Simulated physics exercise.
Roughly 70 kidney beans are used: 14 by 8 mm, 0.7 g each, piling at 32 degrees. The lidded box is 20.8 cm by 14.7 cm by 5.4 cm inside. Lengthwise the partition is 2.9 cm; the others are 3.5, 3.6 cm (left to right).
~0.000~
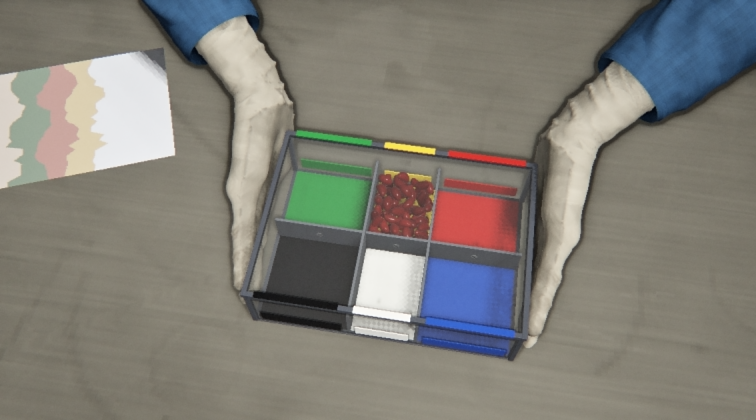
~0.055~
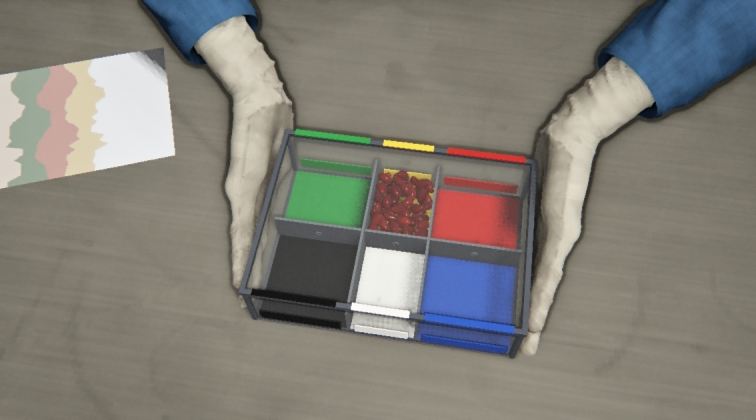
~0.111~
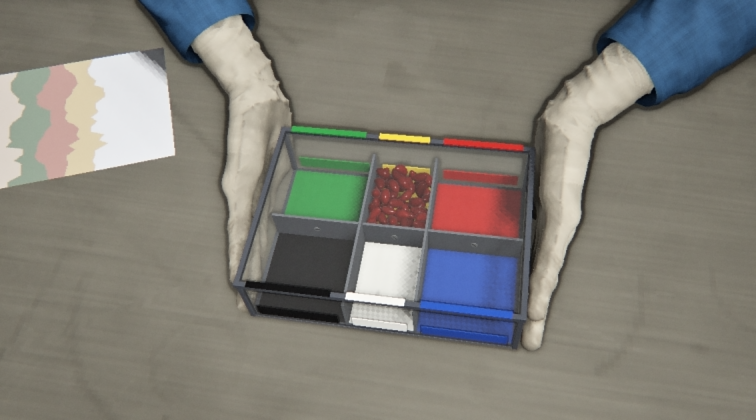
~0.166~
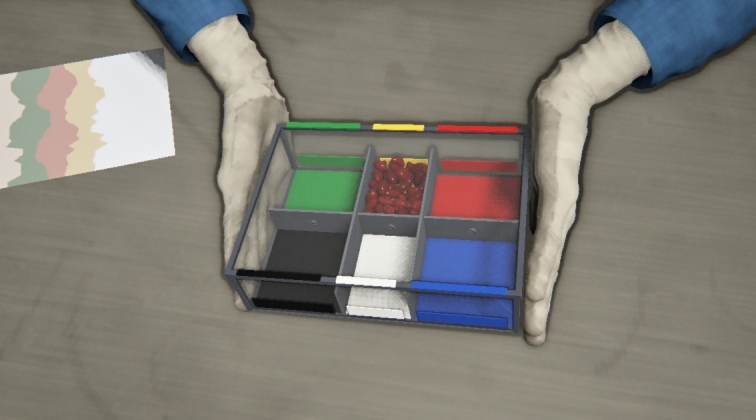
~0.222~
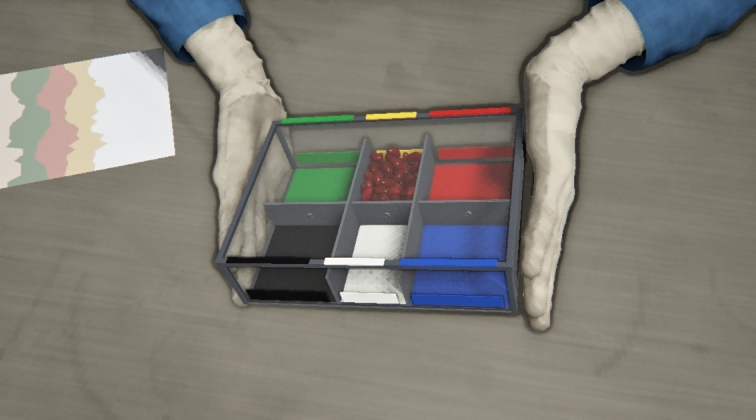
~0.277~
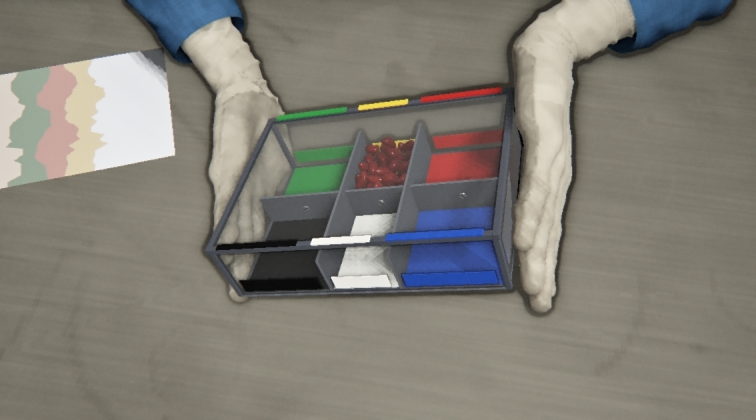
On a grey tabletop, two gloved hands tilt a clear box holding red beans.
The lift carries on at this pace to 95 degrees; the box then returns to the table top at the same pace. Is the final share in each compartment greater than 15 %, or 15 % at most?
Red: 15 % at most, blue: 15 % at most, green: Greater than 15 %, yellow: Greater than 15 %, white: 15 % at most, black: 15 % at most.
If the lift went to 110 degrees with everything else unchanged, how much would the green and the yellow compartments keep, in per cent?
Result - green at 55 percent, yellow at 45 percent.
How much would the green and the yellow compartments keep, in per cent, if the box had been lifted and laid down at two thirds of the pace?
Outcome, in per cent - green: 40; yellow: 60.
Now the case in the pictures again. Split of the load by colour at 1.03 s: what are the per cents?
Shares - red: 0, blue: 0, green: 20, yellow: 80, white: 0, black: 0.
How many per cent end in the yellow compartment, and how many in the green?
Yellow 55 %, green 45 %.
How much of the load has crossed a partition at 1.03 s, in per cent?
Reading: Close to 20 %.
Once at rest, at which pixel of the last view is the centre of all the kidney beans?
Centre at rest, approx.: (381, 197) px.
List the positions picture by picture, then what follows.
Box tilt 0 degrees, front corners at (247, 292) and (522, 334); yellow 100 %, in the first frame.
Box tilt 1 degrees, front corners at (245, 290) and (522, 330), in the second frame.
Box tilt 6 degrees, front corners at (240, 283) and (520, 316), lowest corner left back, in the third frame.
Box tilt 12 degrees, front corners at (231, 272) and (516, 292), lowest corner left back, in the fourth frame.
Box tilt 18 degrees, front corners at (222, 260) and (507, 264), lowest corner left back, in the fifth frame.
Box tilt 24 degrees, front corners at (213, 249) and (494, 233), lowest corner left back; yellow 100 %. Its pace works out near 110 degrees a second, in the sixth frame.
Then, at 1.03 s, tilt 94 degrees; green 20 %, yellow 80 %.
After 1.54 s, tilt 40 degrees; green 45 %, yellow 55 %.
Then, at 2.11 s, tilt 0 degrees; green 45 %, yellow 55 %.
In the end, at 2.6 s, red 0 %, blue 0 %, green 45 %, yellow 55 %, white 0 %, black 0 %.
